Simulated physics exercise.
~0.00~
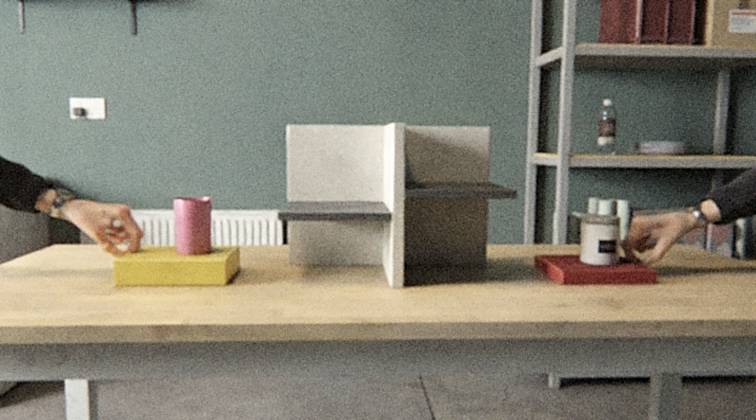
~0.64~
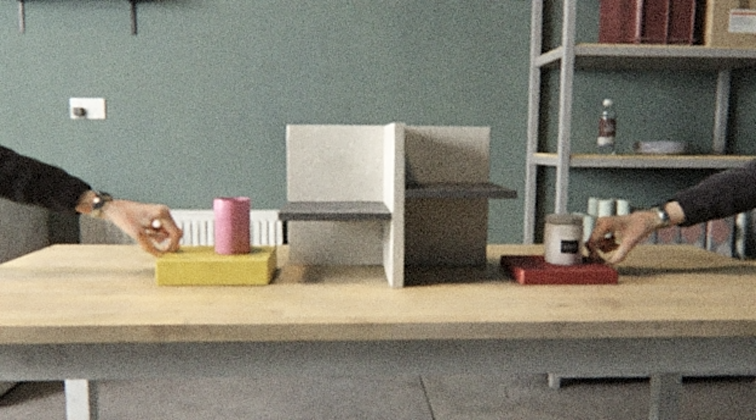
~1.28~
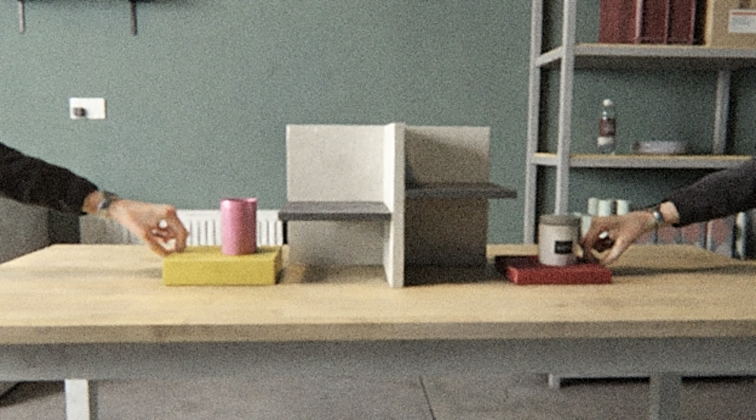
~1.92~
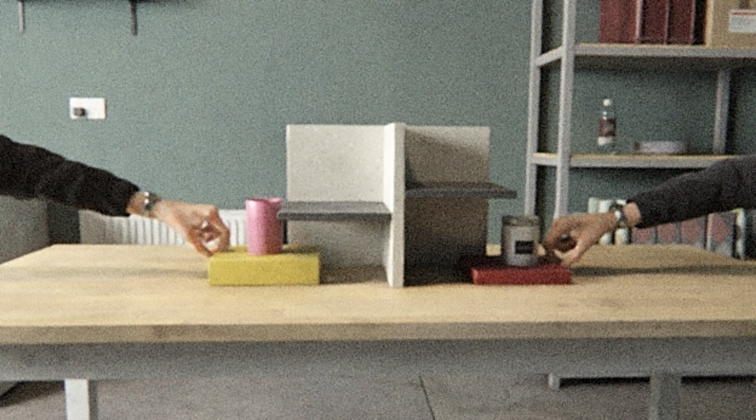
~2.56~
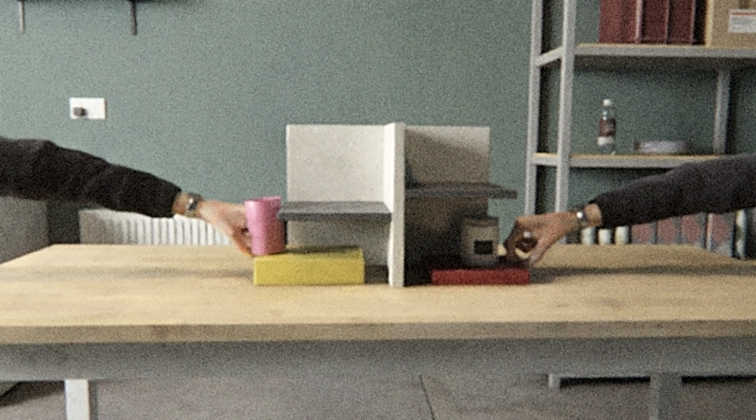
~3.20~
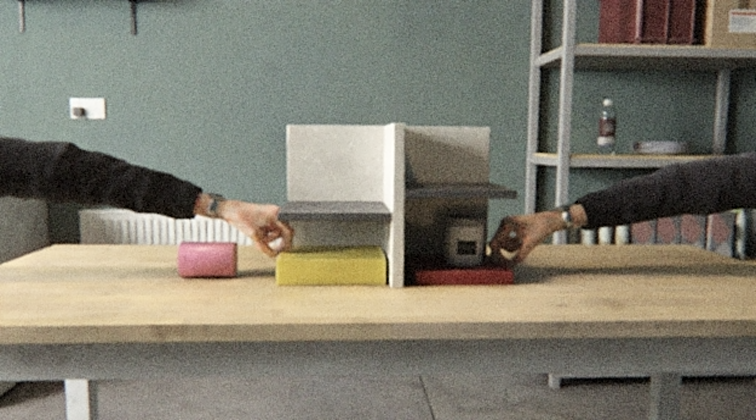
A pink cup got knocked off a yellow block by the left shelf as two hands pushed trays inward from both sides, and it ended up lying on the table, while the white jar on the red tray slid under the right shelf, still upright.
